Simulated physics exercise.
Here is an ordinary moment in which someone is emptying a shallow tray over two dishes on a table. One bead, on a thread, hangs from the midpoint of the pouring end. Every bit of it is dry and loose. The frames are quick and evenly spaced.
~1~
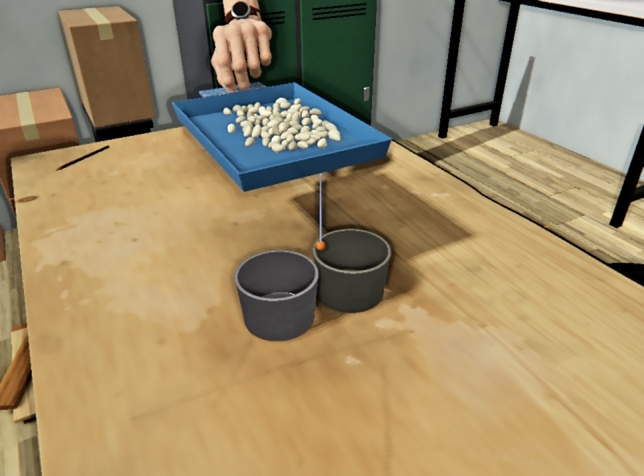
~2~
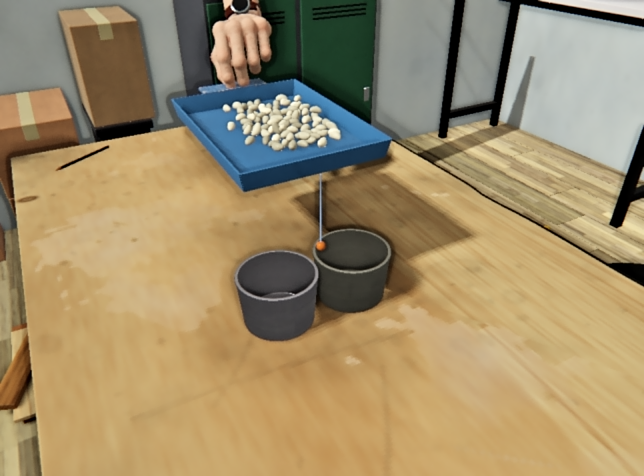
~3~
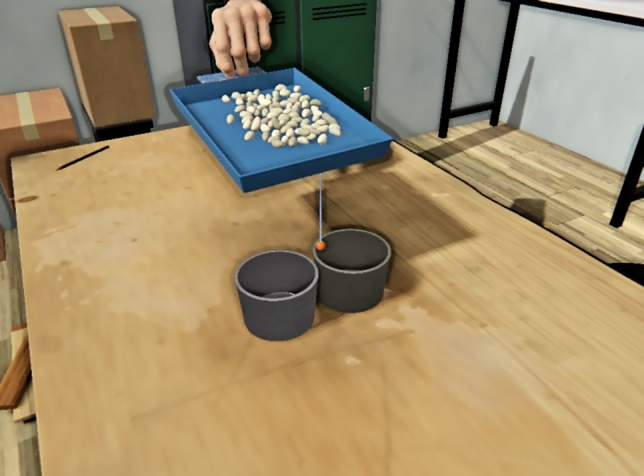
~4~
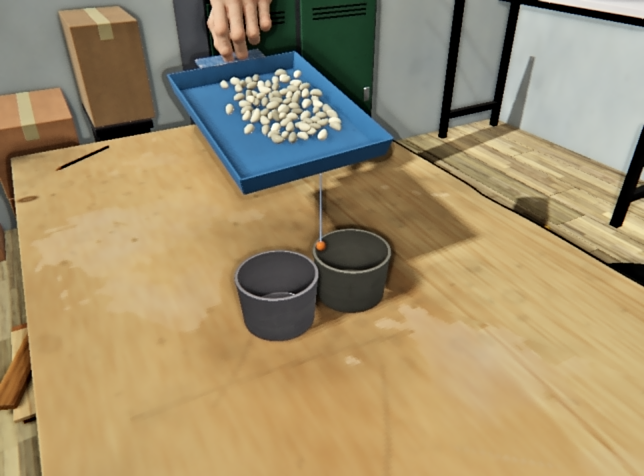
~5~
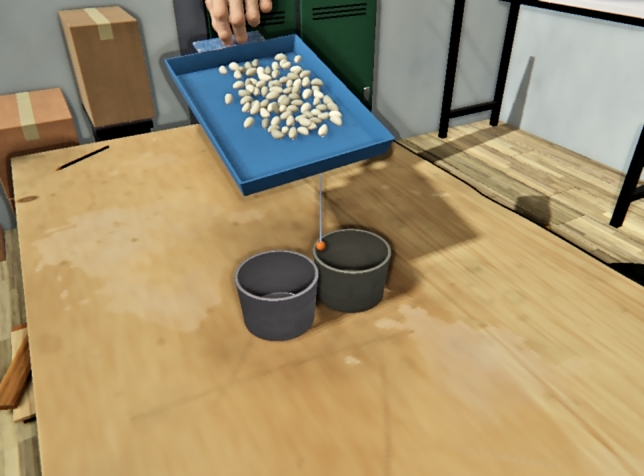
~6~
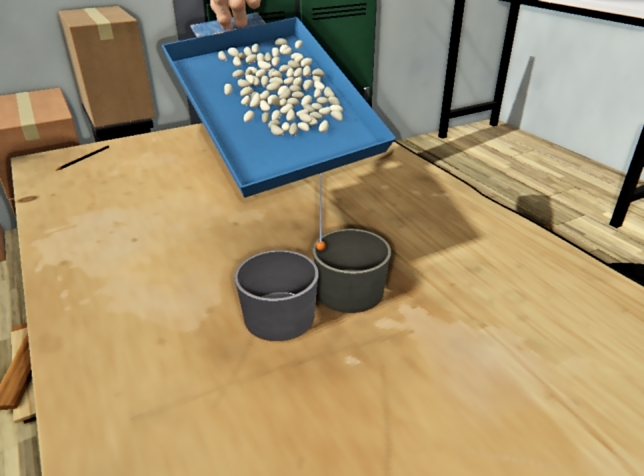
A blue tray of white beans, gripped by a hand at its far edge, starts out nearly level above two dark dishes on a wooden table. The hand steadily raises the far edge, and the pouring end dips slightly toward its left corner, while an orange bead hangs almost still beneath.
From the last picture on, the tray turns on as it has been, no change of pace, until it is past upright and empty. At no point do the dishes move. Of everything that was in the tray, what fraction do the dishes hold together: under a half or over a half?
A lesser share is caught.
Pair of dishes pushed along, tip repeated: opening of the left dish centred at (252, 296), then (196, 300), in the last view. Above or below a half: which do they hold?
At place one the greater share; at place two a lesser share.
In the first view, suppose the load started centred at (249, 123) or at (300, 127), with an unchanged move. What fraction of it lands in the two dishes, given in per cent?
You'd get near 50 percent first and near 40 percent after that.
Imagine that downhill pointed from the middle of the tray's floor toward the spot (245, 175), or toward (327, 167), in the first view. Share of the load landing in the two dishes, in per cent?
Shares, approx.: 80 %, then 30 %.
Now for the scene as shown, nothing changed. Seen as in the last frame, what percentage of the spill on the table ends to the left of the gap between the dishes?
Near 30 in a hundred.
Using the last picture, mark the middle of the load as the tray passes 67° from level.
Close to (297, 155).
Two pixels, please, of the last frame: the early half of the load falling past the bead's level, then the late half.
(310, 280) for the early half, (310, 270) for the late half.
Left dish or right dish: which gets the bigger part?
Winning side: Left of the pair.
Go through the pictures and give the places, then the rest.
In the first picture, corners of the pouring end at (242, 171) and (386, 138), level; middle of the load at (284, 126), white beans; left dish at (295, 314); right dish at (371, 287); bead on its thread at (321, 246).
In the second picture, corners of the pouring end at (242, 171) and (386, 138), level; middle of the load at (283, 124).
In the third picture, corners of the pouring end at (243, 173) and (387, 138), tipped barely, lowest at the left corner; middle of the load at (283, 118).
In the fourth picture, corners of the pouring end at (243, 176) and (388, 137), tipped a little, lowest at the left corner; middle of the load at (283, 108).
In the fifth picture, corners of the pouring end at (244, 179) and (389, 137), tipped clearly, lowest at the left corner; middle of the load at (283, 99).
In the sixth picture, corners of the pouring end at (244, 182) and (390, 137), tipped clearly, lowest at the left corner; middle of the load at (284, 90); left dish at (295, 314); right dish at (371, 287).
Soon after the last picture, tray tipped steeply; nearly all on the tray; a stray few in the air.
A little later, tray tipped past a quarter turn; about two thirds on the tray; a small part in the left dish; about a quarter outside both; a small part in the air.
Later still, tray tipped past a quarter turn; about a third in the left dish; about two thirds outside both.
At rest, tray tipped past a quarter turn; about a third in the left dish; none in the right dish; about two thirds outside both.
